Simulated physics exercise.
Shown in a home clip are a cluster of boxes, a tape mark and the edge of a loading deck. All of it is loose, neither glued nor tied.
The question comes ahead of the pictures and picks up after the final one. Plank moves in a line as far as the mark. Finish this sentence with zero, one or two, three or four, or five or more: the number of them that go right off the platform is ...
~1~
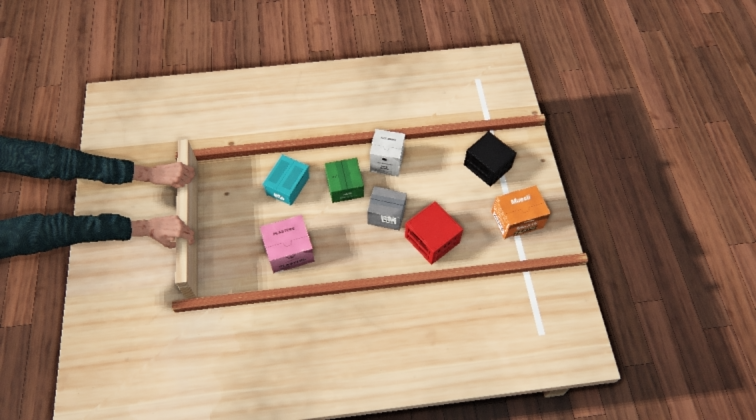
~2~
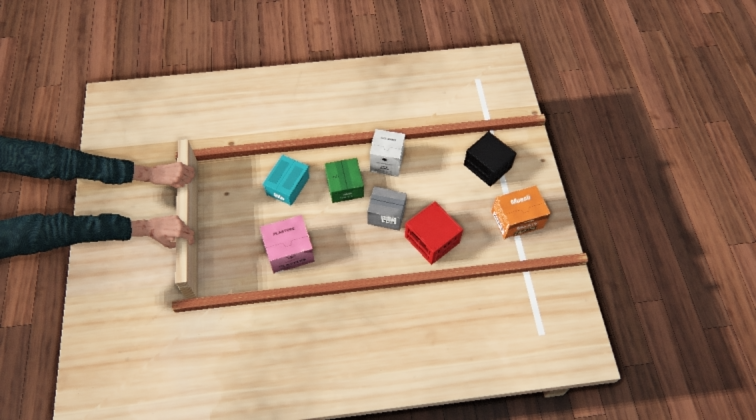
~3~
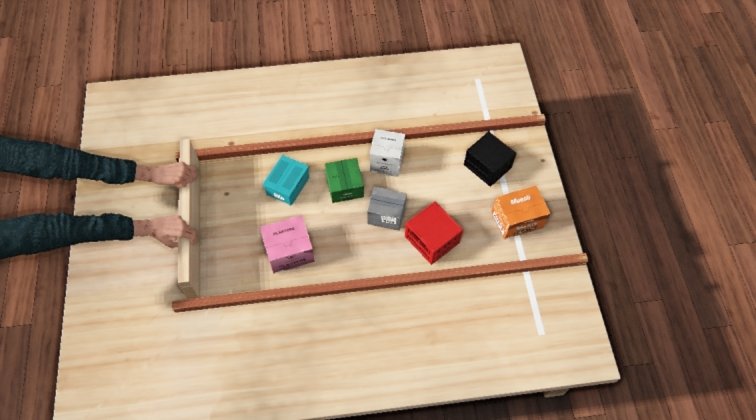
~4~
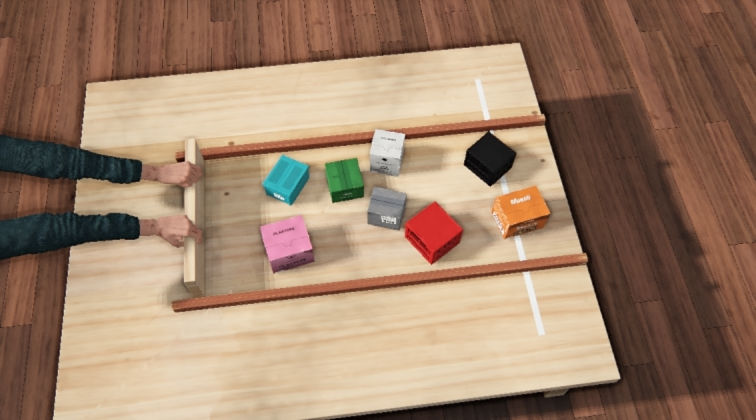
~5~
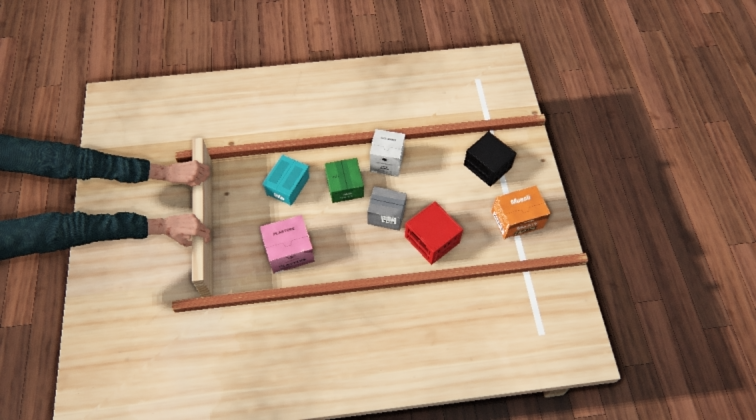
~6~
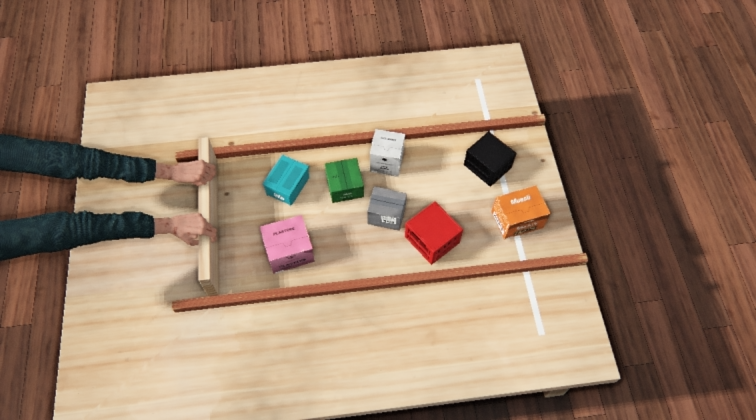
The number of them that go right off the platform is three or four.
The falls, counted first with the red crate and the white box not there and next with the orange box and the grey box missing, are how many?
Tally of falls: 2 for the first try, 1 for the second.
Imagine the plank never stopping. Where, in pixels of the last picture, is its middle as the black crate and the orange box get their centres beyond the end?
I reckon its middle sits around (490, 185) and then around (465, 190).
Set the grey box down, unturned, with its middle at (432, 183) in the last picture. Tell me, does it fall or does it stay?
The grey box comes down.
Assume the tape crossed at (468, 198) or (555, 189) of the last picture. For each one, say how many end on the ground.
Ground tally per try: 1 / 8.
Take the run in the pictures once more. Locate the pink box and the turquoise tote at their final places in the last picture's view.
Pink box: (539, 223); turquoise tote: (513, 150).
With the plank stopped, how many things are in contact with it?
That makes 3.
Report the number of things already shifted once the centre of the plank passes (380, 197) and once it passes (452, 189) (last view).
Respectively 6 and 8.
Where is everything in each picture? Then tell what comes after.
In the first frame, orange box (520, 213); black crate (490, 159); red crate (433, 233); plank (188, 218); tape (506, 194).
In the second frame, black crate (490, 159); white box (387, 153).
In the third frame, red crate (433, 233); pink box (288, 245).
In the fourth frame, orange box (520, 213); turquoise tote (287, 181).
In the fifth frame, black crate (490, 159); plank (203, 216).
In the sixth frame, orange box (520, 213); black crate (490, 159); red crate (433, 233); plank (209, 215); tape (506, 194).
A little later, none off yet; orange box at rest near (520, 213); black crate at rest near (490, 159); red crate at rest near (433, 233).
When it is over, the number that fall off is three or four; down, red crate, black crate and orange box.
